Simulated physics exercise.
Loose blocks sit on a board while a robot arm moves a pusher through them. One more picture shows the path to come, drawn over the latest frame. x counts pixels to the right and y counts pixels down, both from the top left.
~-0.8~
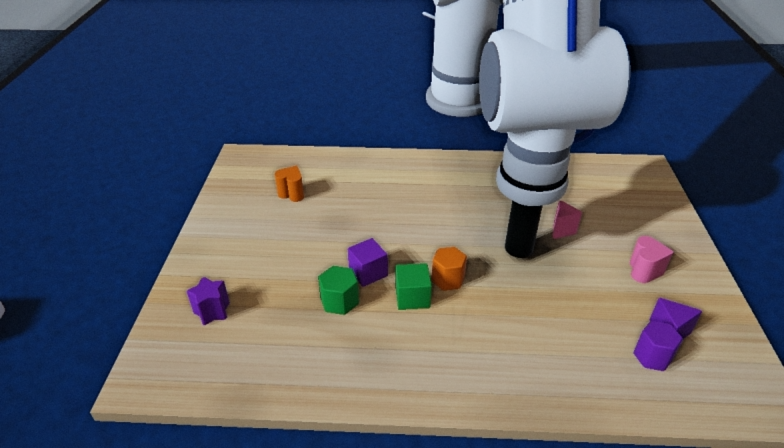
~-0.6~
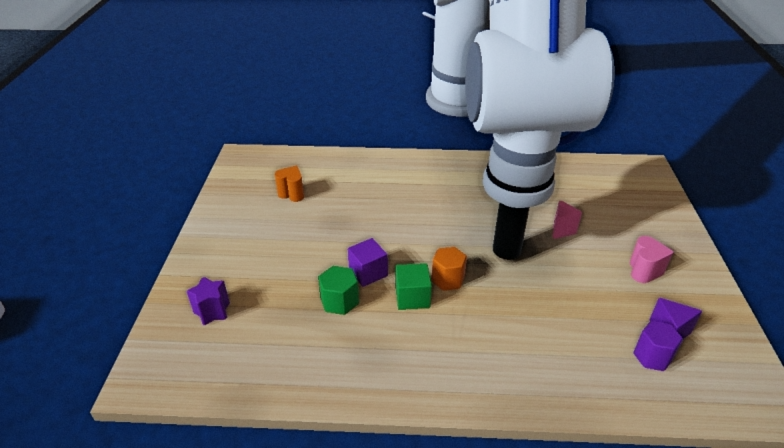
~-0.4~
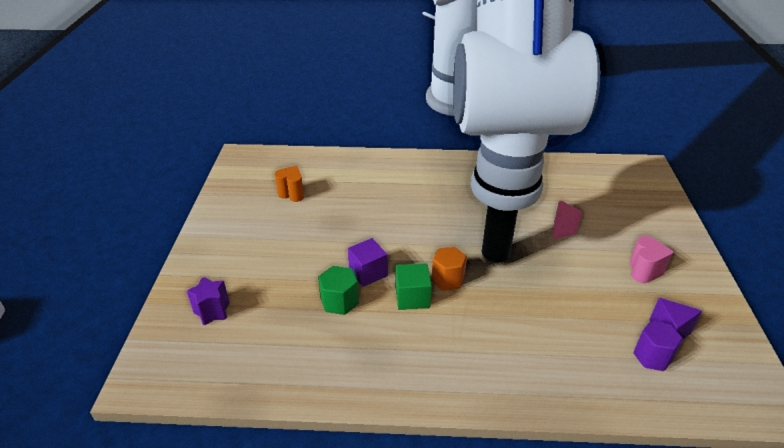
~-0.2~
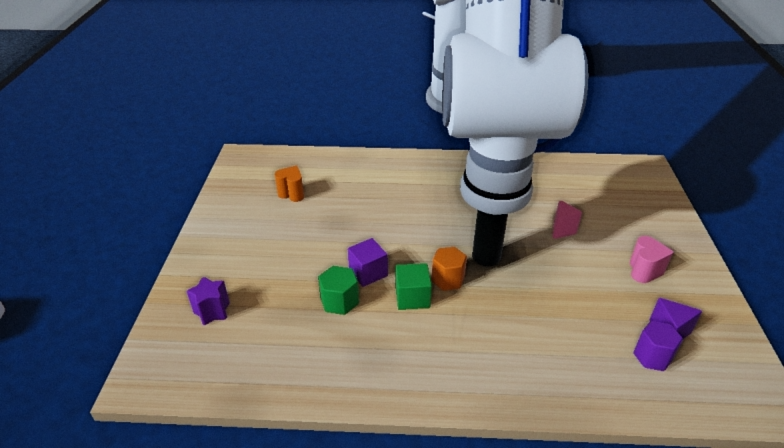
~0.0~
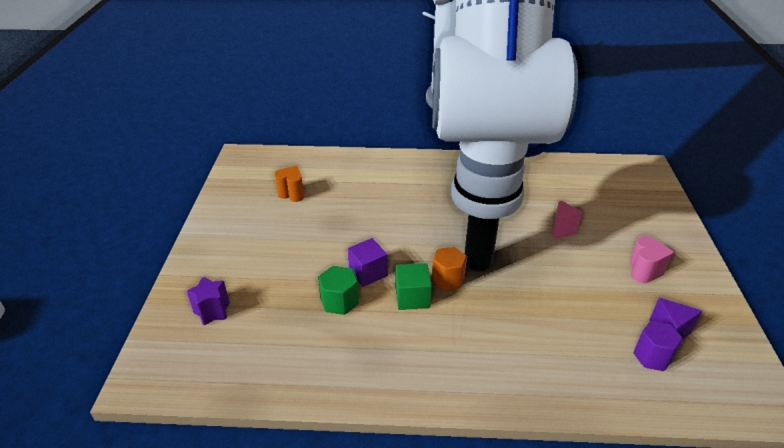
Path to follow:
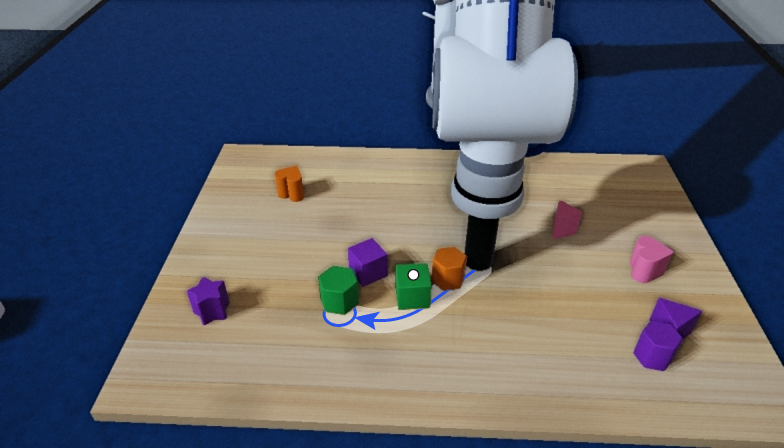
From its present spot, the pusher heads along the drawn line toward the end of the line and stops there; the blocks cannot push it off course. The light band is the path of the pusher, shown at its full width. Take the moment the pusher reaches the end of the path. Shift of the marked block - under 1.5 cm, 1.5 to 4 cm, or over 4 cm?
By the end of the path, it will have gone past 4 cm.
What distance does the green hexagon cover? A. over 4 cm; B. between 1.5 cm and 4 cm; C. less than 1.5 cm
The answer is B.
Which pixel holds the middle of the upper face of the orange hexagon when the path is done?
In the picture, it is at (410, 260).
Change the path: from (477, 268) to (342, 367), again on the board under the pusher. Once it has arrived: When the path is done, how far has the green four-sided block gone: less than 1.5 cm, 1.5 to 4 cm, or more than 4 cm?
The displacement of the green four-sided block is 1.5-4 cm.
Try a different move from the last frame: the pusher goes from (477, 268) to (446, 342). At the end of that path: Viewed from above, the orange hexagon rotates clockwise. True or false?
This is true.
Path on the board, from (477, 268) via (441, 295) and (396, 319), ending at (340, 313); the dot is on the green four-sided block.
On the path given first. One third of the way, pusher at (441, 288); green four-sided block at (390, 280), turned 40° anticlockwise; orange hexagon at (414, 263), turned 60° clockwise.
Two thirds of the way, pusher at (396, 312); green hexagon at (335, 278); green four-sided block at (375, 278), turned 25° anticlockwise; orange hexagon at (410, 262), turned 75° clockwise.
At the end, pusher at (339, 306); green hexagon at (320, 271); purple four-sided block at (369, 246); green four-sided block at (363, 271), turned 20° clockwise; orange hexagon at (410, 262), turned 75° clockwise.
